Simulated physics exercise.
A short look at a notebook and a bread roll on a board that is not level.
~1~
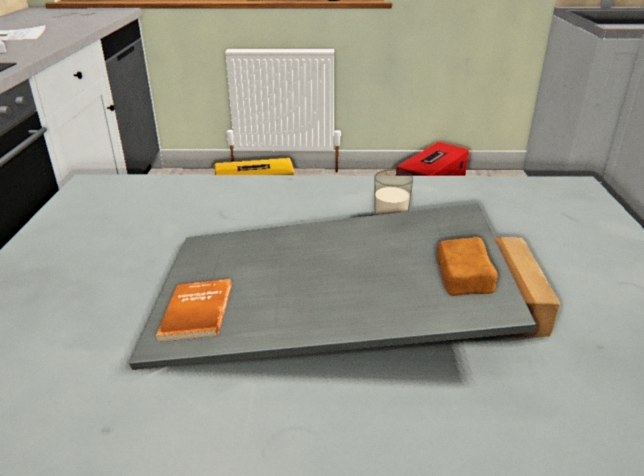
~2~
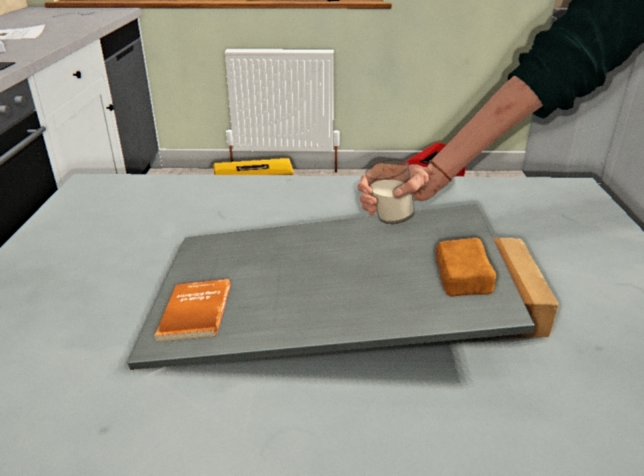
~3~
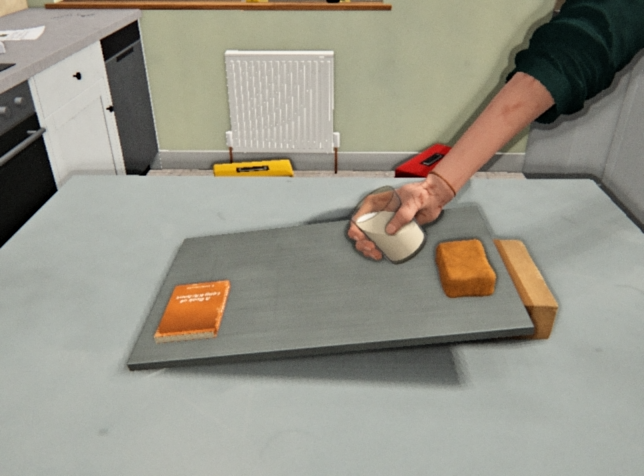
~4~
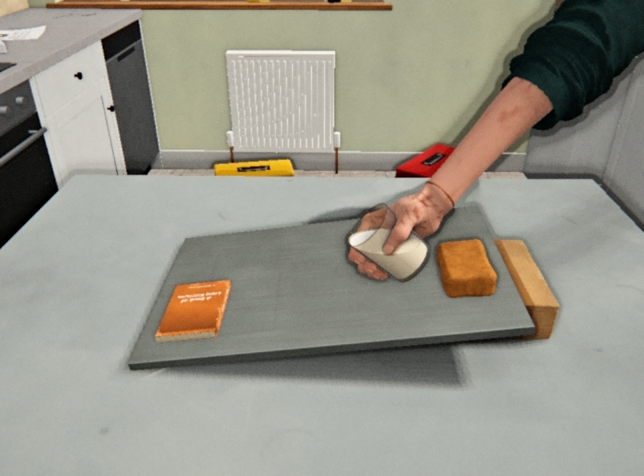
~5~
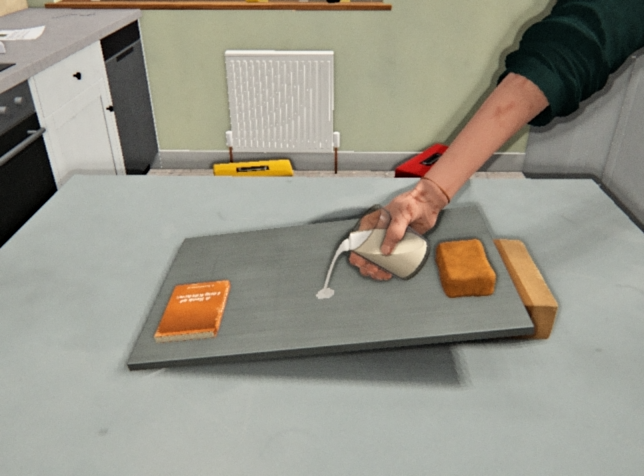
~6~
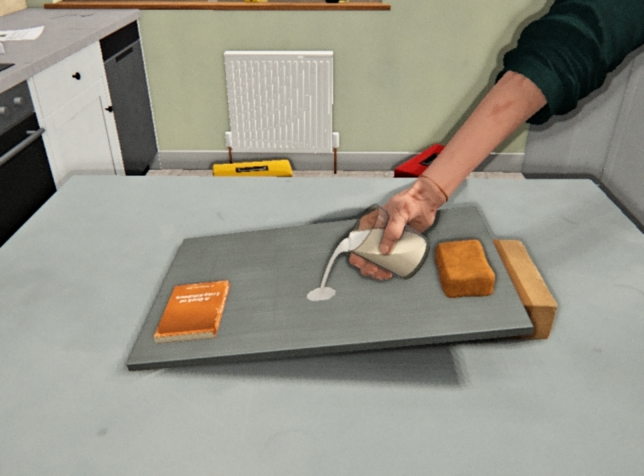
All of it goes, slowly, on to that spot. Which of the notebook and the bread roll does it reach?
On the left the notebook gets wet, on the right the bread roll stays dry.
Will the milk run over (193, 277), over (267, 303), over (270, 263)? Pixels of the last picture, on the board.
In turn: Soaked, in the puddle, untouched.
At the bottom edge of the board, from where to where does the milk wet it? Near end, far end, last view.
It runs from (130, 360) to (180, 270).
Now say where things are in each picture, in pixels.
In the first picture, the board slopes down to the left; tumbler (392, 197) about half full; notebook (196, 309); bread roll (465, 266).
In the second picture, tumbler about half full, surface at (391, 188); notebook (195, 309).
In the third picture, tumbler (389, 225) tipped 40° with all of its load; bread roll (463, 268).
In the fourth picture, the board slopes down to the left; tumbler (389, 243) tipped 45° with all of its load; notebook (195, 310).
In the fifth picture, the first of it lands; tumbler (388, 243) tipped 55° with all of its load; bread roll (463, 268).
In the sixth picture, the first of it lands; tumbler (387, 242) tipped 55° with nearly all of its load; notebook (194, 310); bread roll (463, 268).
Soon after, it runs down to the left; the notebook is wet; the bread roll is dry.
Later, it runs down to the left and off the end; the notebook is wet; the bread roll is dry.
In the end, it runs down to the left and off the end; the notebook is wet; the bread roll is dry.
